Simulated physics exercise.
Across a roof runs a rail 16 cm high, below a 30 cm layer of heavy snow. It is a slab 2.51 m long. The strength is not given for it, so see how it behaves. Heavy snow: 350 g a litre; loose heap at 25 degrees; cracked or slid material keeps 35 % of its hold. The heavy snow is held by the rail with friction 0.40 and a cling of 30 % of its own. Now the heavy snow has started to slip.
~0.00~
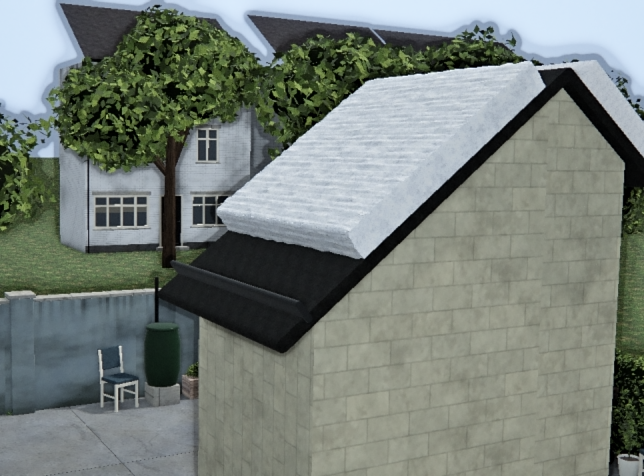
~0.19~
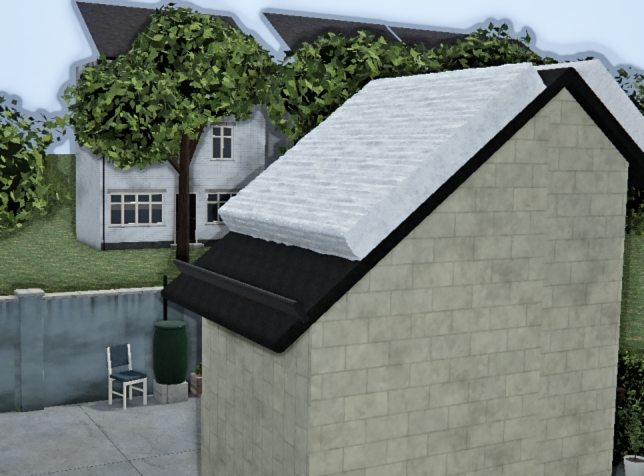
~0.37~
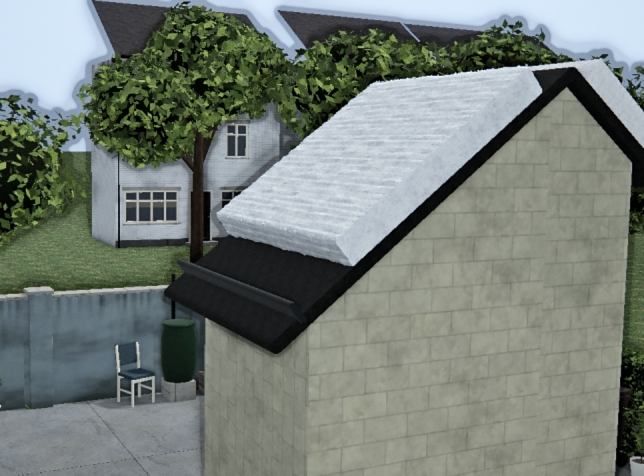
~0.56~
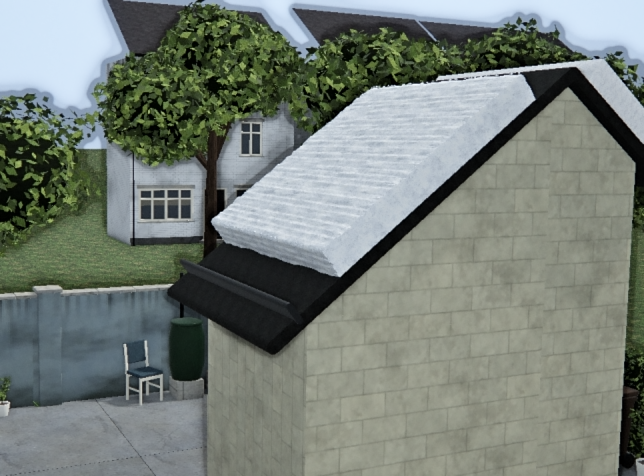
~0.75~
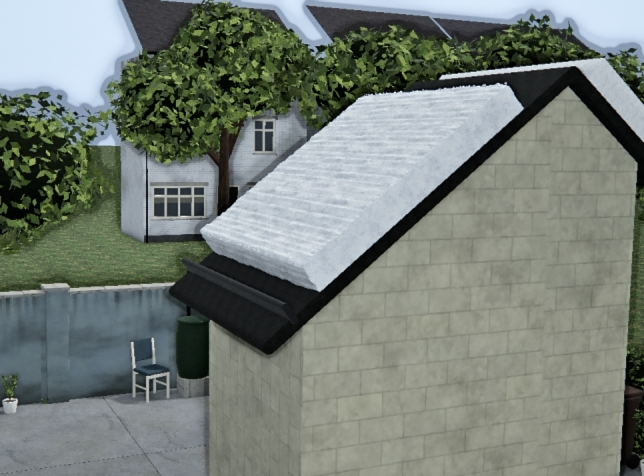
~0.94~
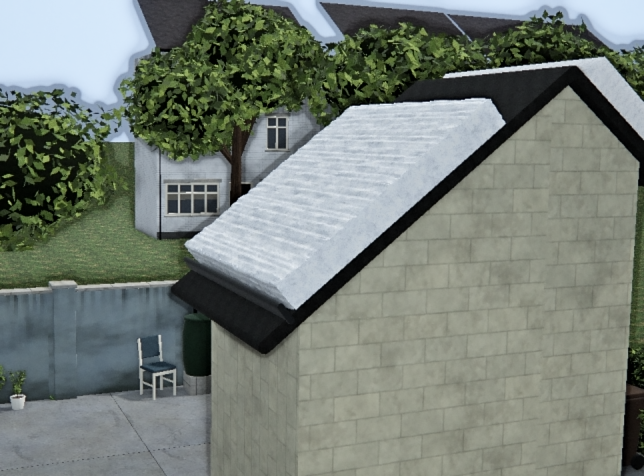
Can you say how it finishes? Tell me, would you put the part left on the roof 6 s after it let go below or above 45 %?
I would say above.
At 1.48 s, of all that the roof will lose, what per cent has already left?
30 per cent.
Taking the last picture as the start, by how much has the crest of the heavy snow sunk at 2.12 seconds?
About 0.5 m.
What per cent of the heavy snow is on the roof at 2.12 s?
It's some 80 percent by my reckoning.
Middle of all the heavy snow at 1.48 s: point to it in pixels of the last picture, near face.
Near pixel (348, 241).
After 1.48 s, 93 % of the snow is on the roof.
After 2.12 s, 80 % of the snow is on the roof.
After 2.76 s, 80 % of the snow is on the roof.
After 3.40 s, 80 % of the snow is on the roof.
After 6.00 s, at the end, 80 % of the snow is on the roof.
